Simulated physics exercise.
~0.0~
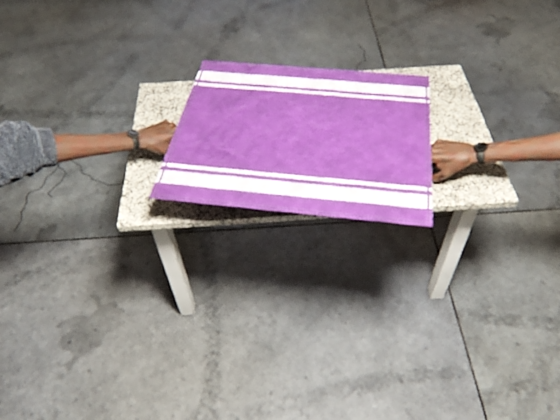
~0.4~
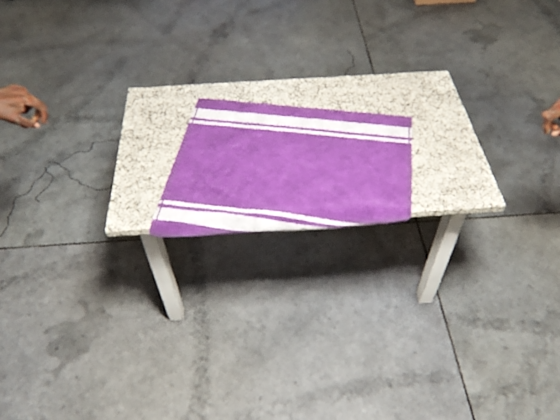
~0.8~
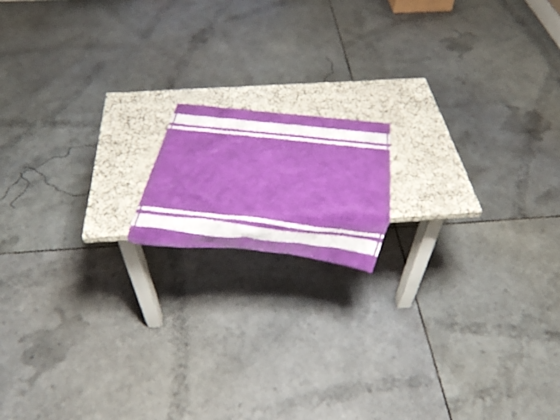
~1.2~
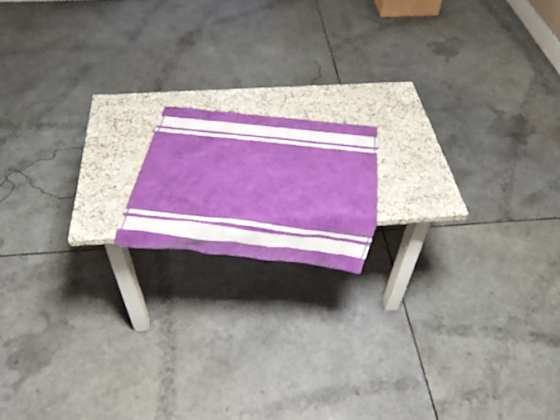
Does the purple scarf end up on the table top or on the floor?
The scarf stays on the table top, with its near edge hanging over the front.
